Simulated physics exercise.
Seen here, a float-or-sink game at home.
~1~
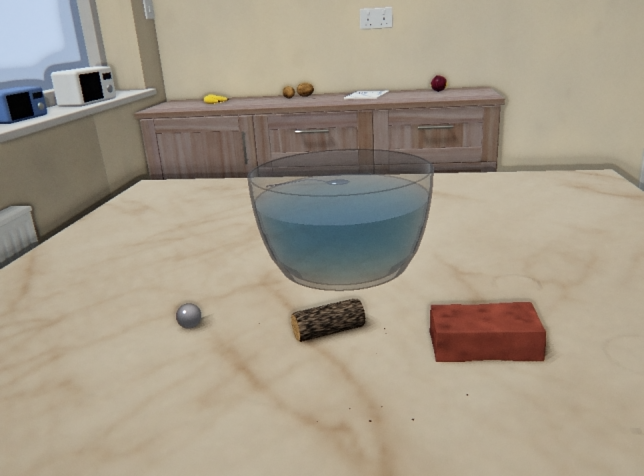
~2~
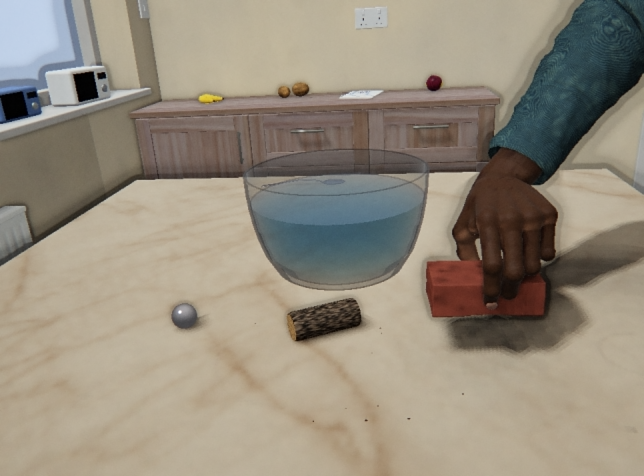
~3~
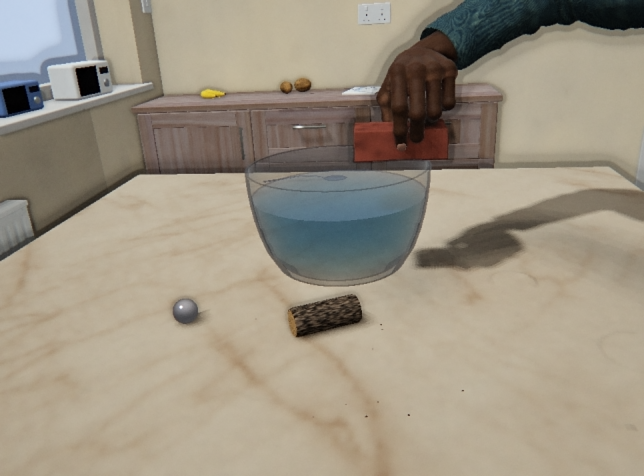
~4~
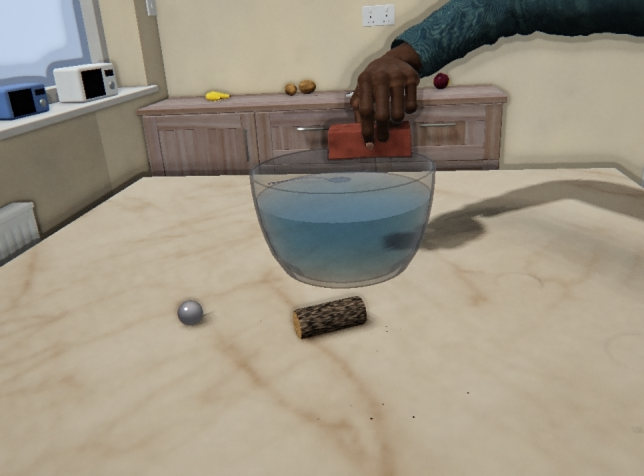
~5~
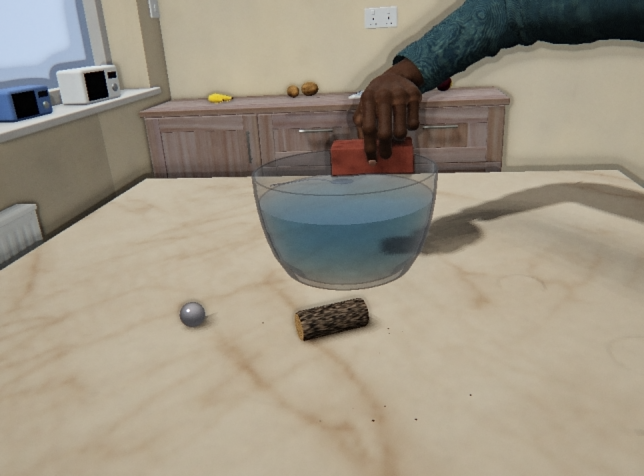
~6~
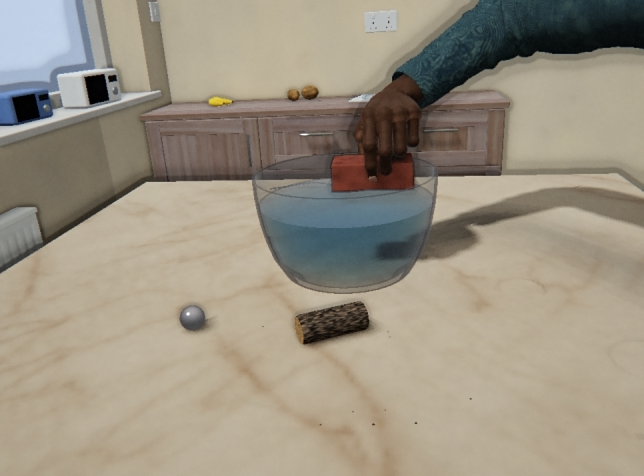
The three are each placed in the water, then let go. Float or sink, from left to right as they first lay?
Obs. - left heads down; middle is buoyant; right heads down.
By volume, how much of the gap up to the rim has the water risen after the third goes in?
16 %.
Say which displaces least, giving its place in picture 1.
Go with the piece on the far left.
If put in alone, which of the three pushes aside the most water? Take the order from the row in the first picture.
That is the rightmost piece.
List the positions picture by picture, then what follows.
The first frame shows the row from the left; steel ball (189, 316); piece of branch (328, 319); piece of brick (485, 331).
The second frame shows a hand picks up the piece of brick; piece of brick (482, 287); piece of branch (324, 319).
In the third frame, it is carried over; piece of brick (399, 141); steel ball (186, 311).
In the fourth frame, it is above the clear tub; piece of brick (370, 140); piece of branch (330, 317).
The fifth frame shows it comes down; piece of brick (372, 156); steel ball (193, 315).
In the sixth frame, it is just over the surface; steel ball (193, 318); piece of branch (332, 322); piece of brick (373, 172).
Shortly, the piece of brick ends at the bottom.
Then, the piece of branch bobs at the top.
At the finish, the steel ball ends at the bottom; afloat, piece of branch.
